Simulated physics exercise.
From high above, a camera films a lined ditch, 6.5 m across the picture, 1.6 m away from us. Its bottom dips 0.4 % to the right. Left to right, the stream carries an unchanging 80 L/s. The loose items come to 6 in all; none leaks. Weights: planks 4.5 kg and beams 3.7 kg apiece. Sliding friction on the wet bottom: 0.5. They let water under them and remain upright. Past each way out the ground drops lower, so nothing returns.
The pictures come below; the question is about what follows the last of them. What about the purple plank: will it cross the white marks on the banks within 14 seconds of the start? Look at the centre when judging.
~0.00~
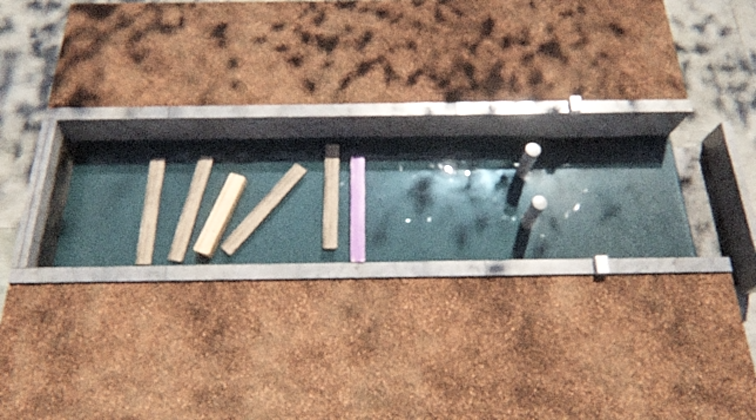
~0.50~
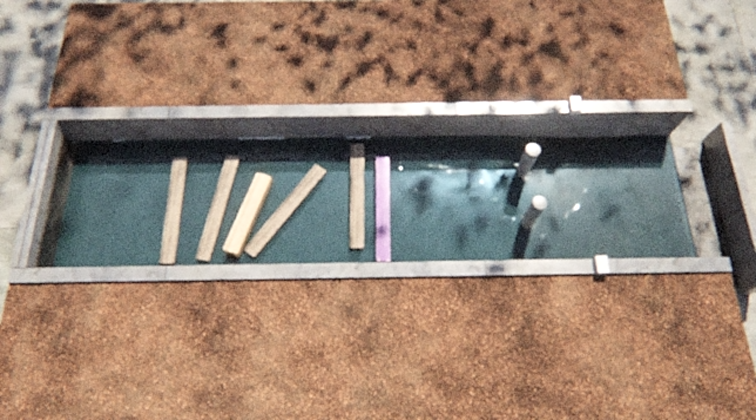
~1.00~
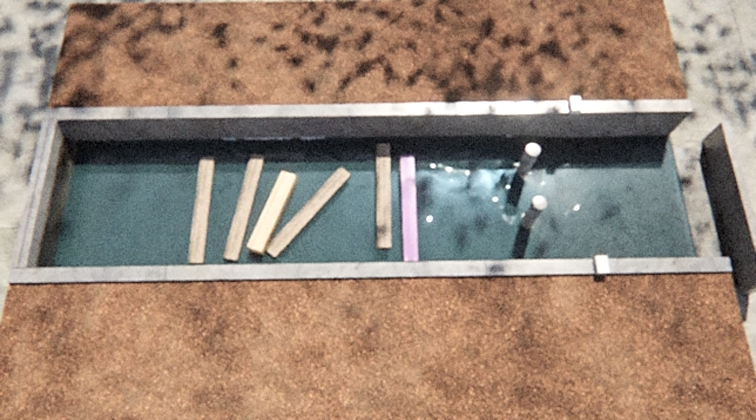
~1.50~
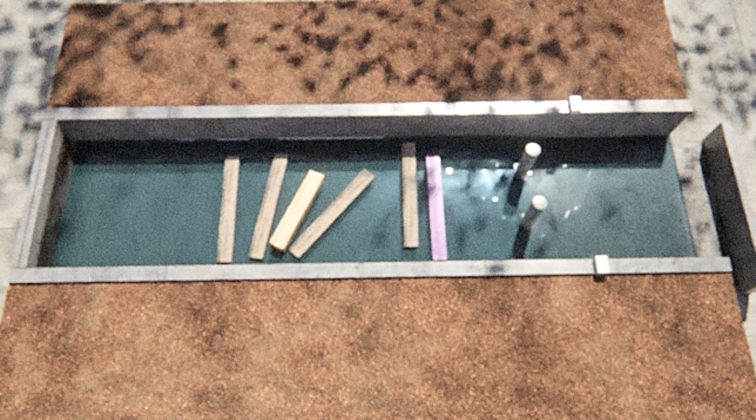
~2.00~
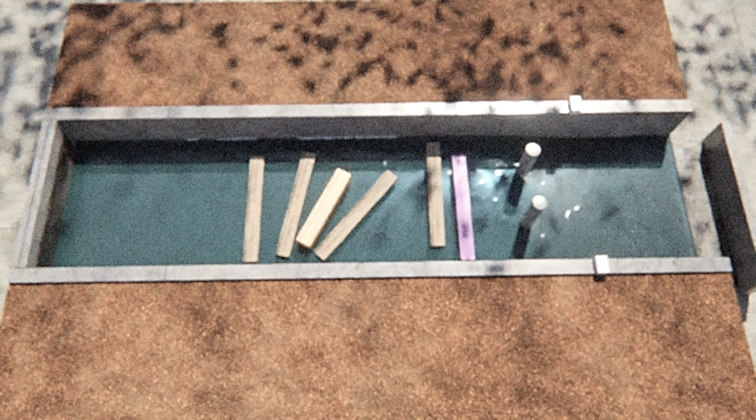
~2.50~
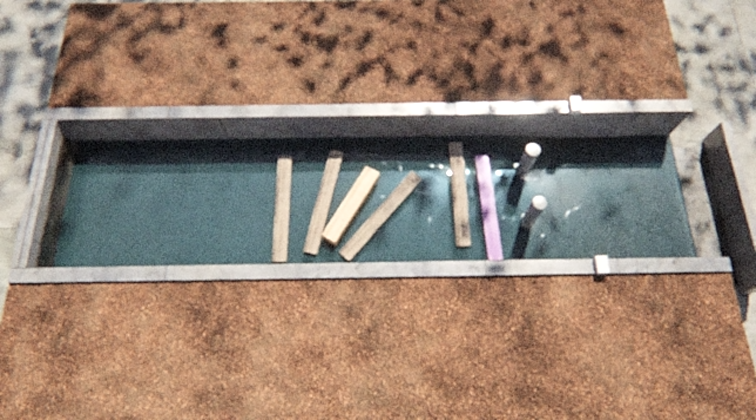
I'd say it doesn't manage it.
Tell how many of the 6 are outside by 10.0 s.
I count 0 by that time.
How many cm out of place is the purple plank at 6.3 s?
By then it has shifted roughly 150 cm.
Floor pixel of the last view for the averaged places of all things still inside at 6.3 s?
It works out to somewhere near (471, 202) on the floor.
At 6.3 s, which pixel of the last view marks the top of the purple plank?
Look around (513, 207) in the last view.
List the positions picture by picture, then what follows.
The first frame shows the purple plank at (358, 207) floats; about 880 L in view; 0 of 6 have shifted.
The second frame shows the purple plank at (383, 207), afloat, 27 cm from its start; about 880 L in view; 6 of 6 have shifted.
The third frame shows the purple plank at (409, 206), afloat, 54 cm from its start; about 880 L in view; 6 of 6 have shifted.
The fourth frame shows the purple plank at (436, 205) floats, 83 cm from its start; about 880 L in view; 6 of 6 have shifted.
The fifth frame shows the purple plank at (463, 205), afloat, 111 cm from its start; 9 cm deep round most things; 6 of 6 have shifted.
The sixth frame shows the purple plank at (488, 206) floats, 138 cm from its start; 9 cm deep round most things; 6 of 6 have shifted.
After 3.5 s the purple plank is near (514, 207), 1.7 m from its start, afloat; 0 of 6 are over the mark; 6 afloat.
After 6.3 s the purple plank is near (513, 207), 1.7 m from its start, afloat; 0 of 6 are over the mark; 6 afloat.
After 10.0 s the purple plank is near (513, 207), 1.7 m from its start, afloat; 0 of 6 are over the mark; 6 afloat.
After 14.0 s the purple plank is near (513, 207), 1.7 m from its start, afloat; 0 of 6 are over the mark; 6 afloat.
